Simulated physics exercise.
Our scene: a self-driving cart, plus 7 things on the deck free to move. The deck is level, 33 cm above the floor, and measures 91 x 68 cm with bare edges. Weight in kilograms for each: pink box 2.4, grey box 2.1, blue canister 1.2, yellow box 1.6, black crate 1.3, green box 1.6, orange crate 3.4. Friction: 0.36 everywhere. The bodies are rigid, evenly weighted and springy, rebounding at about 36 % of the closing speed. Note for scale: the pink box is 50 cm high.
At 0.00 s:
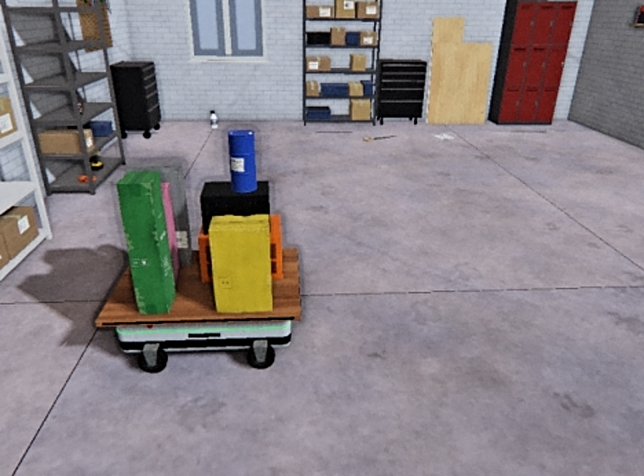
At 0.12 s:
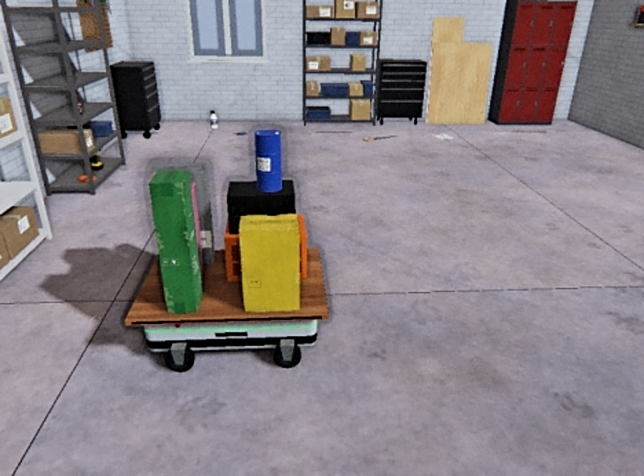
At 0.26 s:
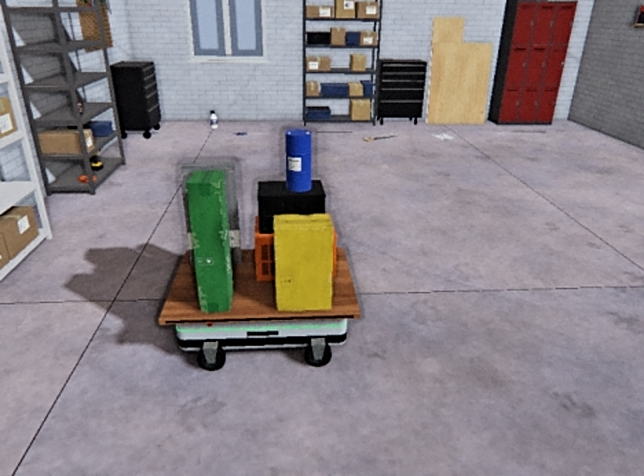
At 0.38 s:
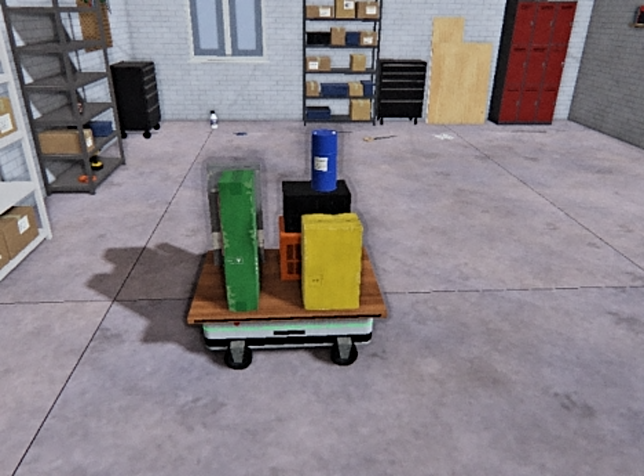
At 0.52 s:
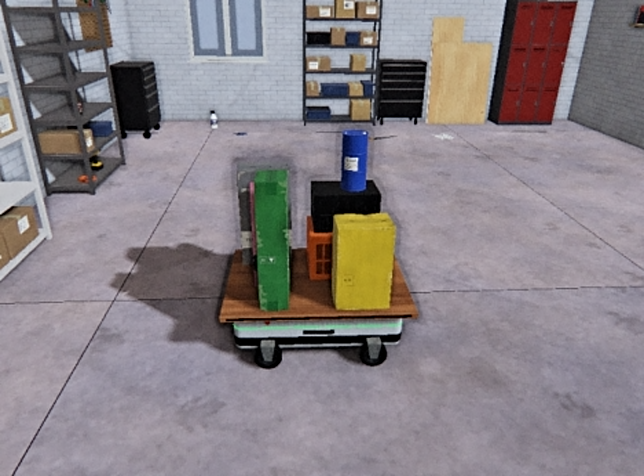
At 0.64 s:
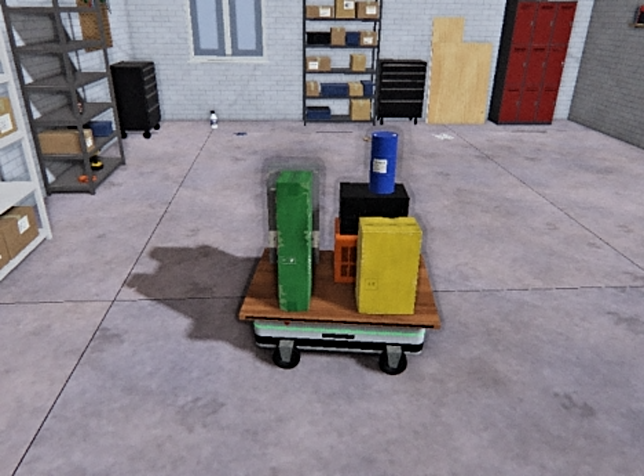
At first, a low wheeled cart loaded with upright green and yellow boxes, a blue canister on a black crate, and other items sits at the left of a garage floor. It rolls steadily rightward toward the middle, then turns slightly, its load staying upright throughout.
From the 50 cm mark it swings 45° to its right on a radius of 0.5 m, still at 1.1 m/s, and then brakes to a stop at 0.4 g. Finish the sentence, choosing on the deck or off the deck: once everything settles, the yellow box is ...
... On the deck.
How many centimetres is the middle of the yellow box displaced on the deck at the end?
Net distance near 16 cm.
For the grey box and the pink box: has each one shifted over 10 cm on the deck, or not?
First the grey box: It stays in position; then the pink box: It stays in position.
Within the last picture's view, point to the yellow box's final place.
Roughly at pixel (519, 337).
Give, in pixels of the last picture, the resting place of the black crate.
Rest position, about (534, 258) px.
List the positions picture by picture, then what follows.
In the first picture, 0 cm covered; yellow box (242, 264).
In the second picture, 13 cm covered; blue canister (269, 161); black crate (262, 207).
In the third picture, 29 cm covered; green box (212, 244).
In the fourth picture, 42 cm covered.
In the fifth picture, 57 cm covered; blue canister (354, 161); black crate (344, 206).
In the sixth picture, 70 cm covered, turned 8°; yellow box (386, 266) 2 cm from its spot; green box (295, 243).
By 0.74 s, 81 cm covered, turned 19°; yellow box 7 cm from its spot near (406, 273); blue canister 8 cm from its spot; black crate 6 cm from its spot.
By 0.94 s, 103 cm covered, turned 40°; yellow box 13 cm from its spot near (439, 297); blue canister 19 cm from its spot; black crate 13 cm from its spot.
By 1.34 s, 135 cm covered, turned 45°; yellow box 13 cm from its spot near (510, 334); blue canister 19 cm from its spot; green box tilted 8°.
By 1.84 s, 135 cm covered, turned 45°, stopped; yellow box 15 cm from its spot near (518, 336); green box tilted 41°; blue canister 20 cm from its spot.
When it is over (3.8 s), not toppled but over 10 cm from the start, blue canister, yellow box, black crate and green box; the other 3 within 10 cm of the start. In the last view, yellow box near (519, 337).
